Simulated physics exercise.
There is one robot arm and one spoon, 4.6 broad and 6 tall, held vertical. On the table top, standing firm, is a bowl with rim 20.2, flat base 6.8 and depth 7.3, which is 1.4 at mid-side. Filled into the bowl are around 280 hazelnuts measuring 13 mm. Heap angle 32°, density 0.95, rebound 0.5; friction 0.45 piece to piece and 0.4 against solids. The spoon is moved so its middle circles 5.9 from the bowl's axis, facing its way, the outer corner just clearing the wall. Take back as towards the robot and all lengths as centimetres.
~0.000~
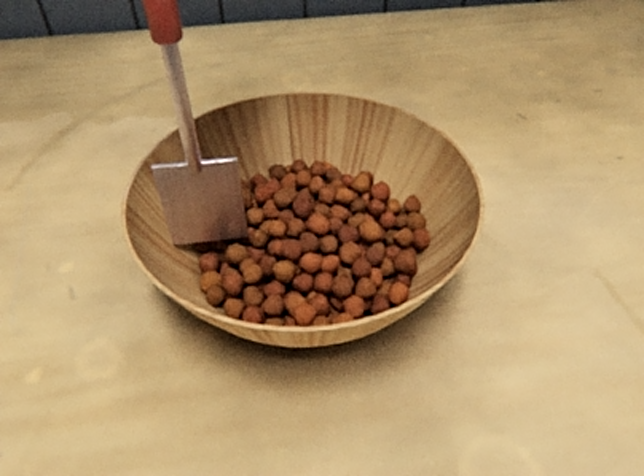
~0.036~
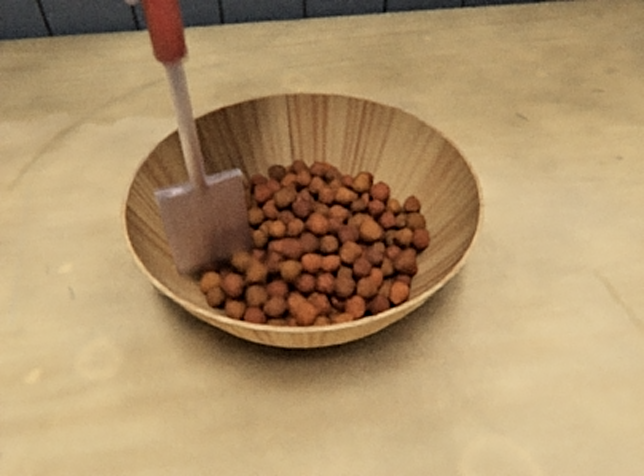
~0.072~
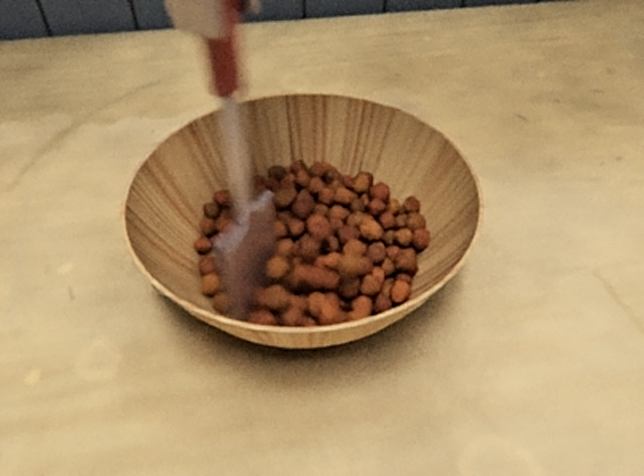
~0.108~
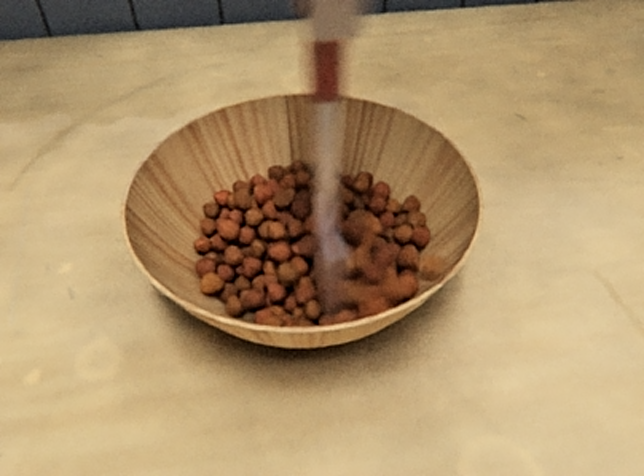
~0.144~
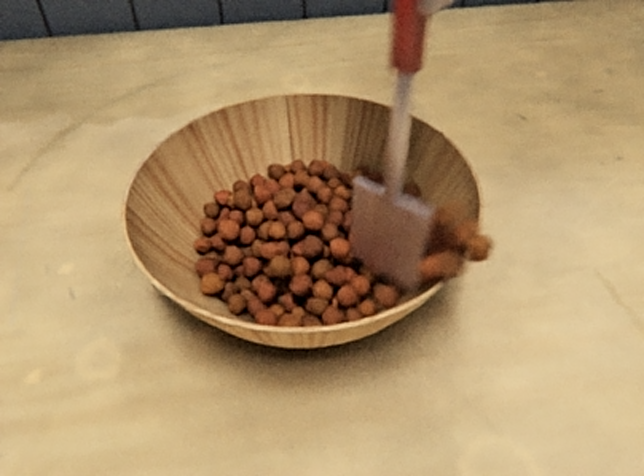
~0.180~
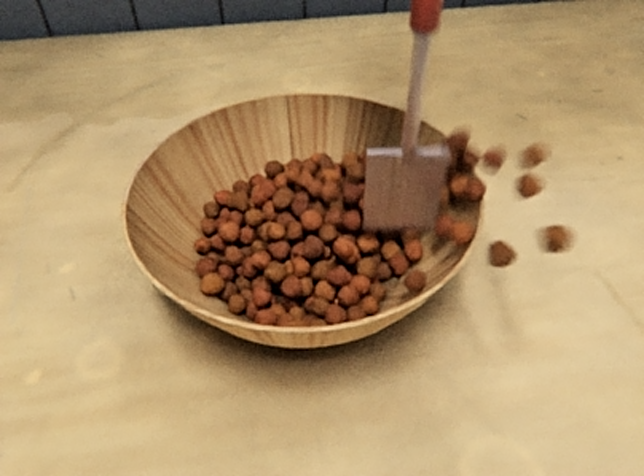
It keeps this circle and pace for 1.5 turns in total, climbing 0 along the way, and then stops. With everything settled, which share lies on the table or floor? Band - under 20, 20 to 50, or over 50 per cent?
Band: 20 to 50 per cent.
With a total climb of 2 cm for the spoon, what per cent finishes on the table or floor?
10 %.
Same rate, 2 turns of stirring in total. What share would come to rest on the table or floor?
Roughly 30 per cent.
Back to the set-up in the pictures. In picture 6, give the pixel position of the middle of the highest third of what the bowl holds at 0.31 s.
Around (216, 190).
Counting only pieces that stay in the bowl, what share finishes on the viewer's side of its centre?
Roughly 50 percent of it.
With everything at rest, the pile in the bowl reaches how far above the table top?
I'd guess close to 4.5 centimetres.
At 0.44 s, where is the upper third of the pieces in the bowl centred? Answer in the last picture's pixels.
Centre estimate: (325, 273).
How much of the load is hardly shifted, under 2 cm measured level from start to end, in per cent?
Result: Close to 35 per cent of the load.
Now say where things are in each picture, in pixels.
The first picture shows spoon neck at (189, 139), 0° round; upper third of the load around (316, 227), from x 200 to 420, top at y 170; 277 in the bowl.
The second picture shows spoon neck at (194, 160), 18° round; upper third of the load around (312, 230), from x 200 to 420, top at y 170.
The third picture shows spoon neck at (243, 195), 56° round; upper third of the load around (317, 231), from x 200 to 420, top at y 170.
The fourth picture shows spoon neck at (327, 201), 95° round; upper third of the load around (338, 231), from x 200 to 430, top at y 170.
The fifth picture shows spoon neck at (395, 171), 134° round; upper third of the load around (359, 222), from x 200 to 480, top at y 170; 276 in the bowl, 1 in flight or on the tool.
The sixth picture shows spoon neck at (411, 128), 173° round; upper third of the load around (360, 191), from x 200 to 555, top at y 140; 273 in the bowl, 4 in flight or on the tool.
By 0.31 s, 311° round, highest piece 13 above the table; 247 in the bowl, 4 on the table or floor, 26 in flight or on the tool.
By 0.44 s, 89° round, highest piece 11 above the table; 215 in the bowl, 27 on the table or floor, 35 in flight or on the tool.
By 0.70 s, 180° round, highest piece 6 above the table; 200 in the bowl, 76 on the table or floor, 1 in flight or on the tool.
By 1.40 s, 180° round, highest piece 4 above the table; 200 in the bowl, 77 on the table or floor.
Final count, 200 in the bowl, 77 on the table or floor. That is 28 % on the table or floor.
